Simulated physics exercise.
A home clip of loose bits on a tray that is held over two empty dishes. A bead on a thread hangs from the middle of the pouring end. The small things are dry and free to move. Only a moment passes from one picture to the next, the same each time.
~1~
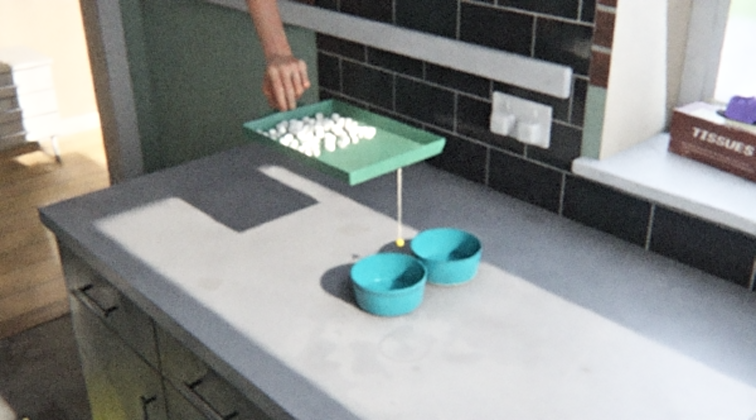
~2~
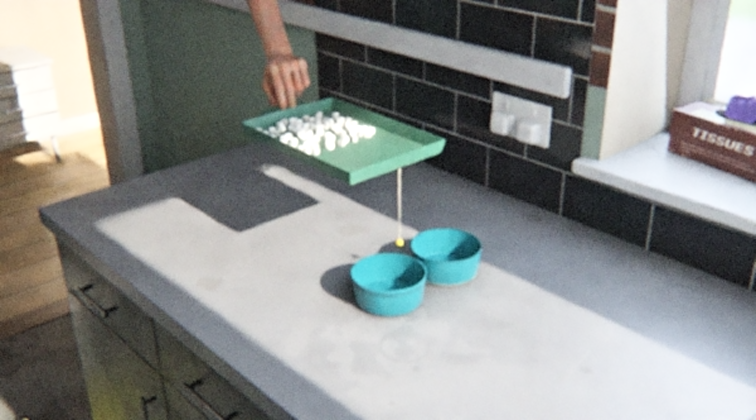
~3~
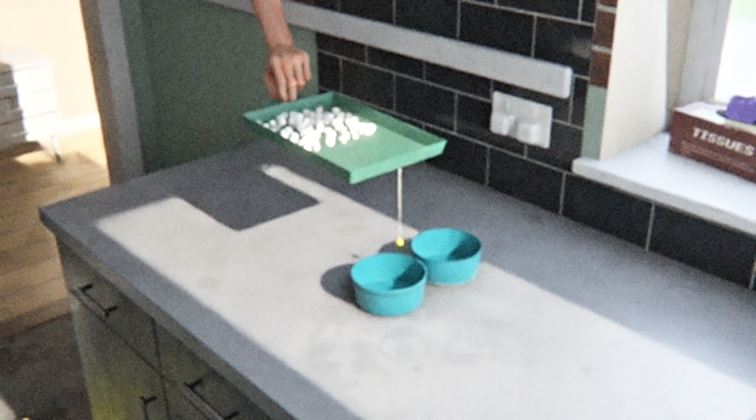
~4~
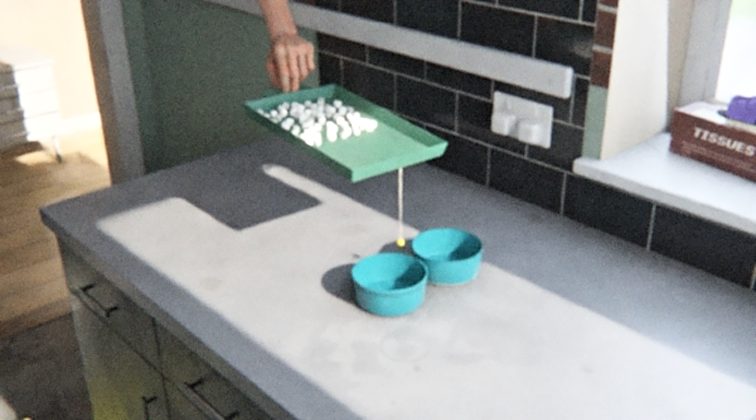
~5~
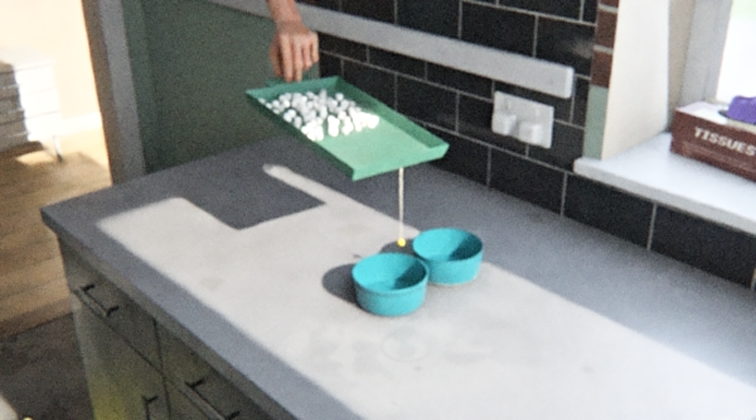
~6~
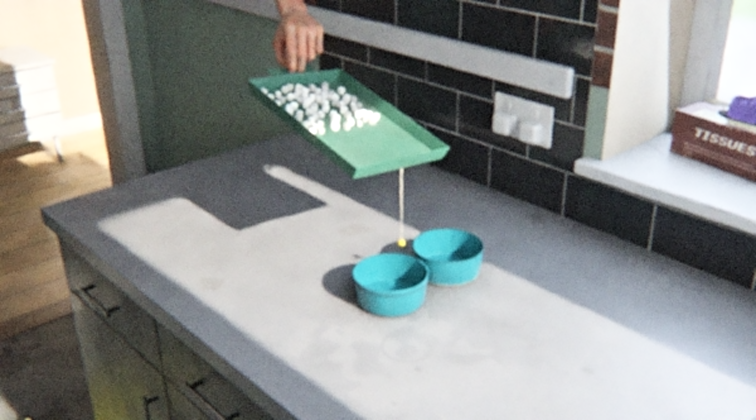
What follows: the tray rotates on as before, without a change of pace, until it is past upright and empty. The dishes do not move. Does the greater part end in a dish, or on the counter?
The two hold more than half of the load.
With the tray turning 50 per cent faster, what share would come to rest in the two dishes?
Close to 70 per cent.
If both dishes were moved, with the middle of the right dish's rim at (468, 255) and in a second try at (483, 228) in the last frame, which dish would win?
First the dish on the right, then left.
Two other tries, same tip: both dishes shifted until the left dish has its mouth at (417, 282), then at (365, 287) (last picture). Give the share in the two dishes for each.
Near 40 % and 20 %.
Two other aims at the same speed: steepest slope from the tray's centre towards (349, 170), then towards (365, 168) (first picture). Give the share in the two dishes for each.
Roughly 40 per cent, and 60 per cent.
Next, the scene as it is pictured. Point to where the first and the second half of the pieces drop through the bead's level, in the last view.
First near (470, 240), later near (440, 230).
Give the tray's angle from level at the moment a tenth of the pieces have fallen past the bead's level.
Near 70 degrees.
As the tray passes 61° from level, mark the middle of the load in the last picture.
Roughly at (429, 154).
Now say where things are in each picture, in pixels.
In the first frame, corners of the pouring end (351, 171) and (441, 139), level; middle of the load (319, 130), sugar cubes; left dish (415, 297); right dish (472, 268); bead on its thread (399, 243).
In the second frame, corners of the pouring end (351, 171) and (441, 139), level; middle of the load (319, 129).
In the third frame, corners of the pouring end (352, 170) and (442, 140), tipped barely, lowest at the right corner; middle of the load (319, 124).
In the fourth frame, corners of the pouring end (353, 168) and (443, 142), tipped a little, lowest at the right corner; middle of the load (321, 117).
In the fifth frame, corners of the pouring end (355, 167) and (444, 144), tipped a little, lowest at the right corner; middle of the load (323, 110).
In the sixth frame, corners of the pouring end (357, 166) and (445, 146), tipped clearly, lowest at the right corner; middle of the load (325, 103); left dish (417, 297); right dish (474, 268).
Just after the last frame, tray tipped steeply; the larger part on the tray; roughly a quarter in the air.
A moment on, tray tipped right over; roughly a third on the tray; roughly a third in the right dish; roughly a quarter outside both; just a few in the air.
Further on, tray tipped past a quarter turn; the larger part in the right dish; roughly a quarter outside both.
When it is over, tray tipped past a quarter turn; not one in the left dish; the larger part in the right dish; roughly a quarter outside both.
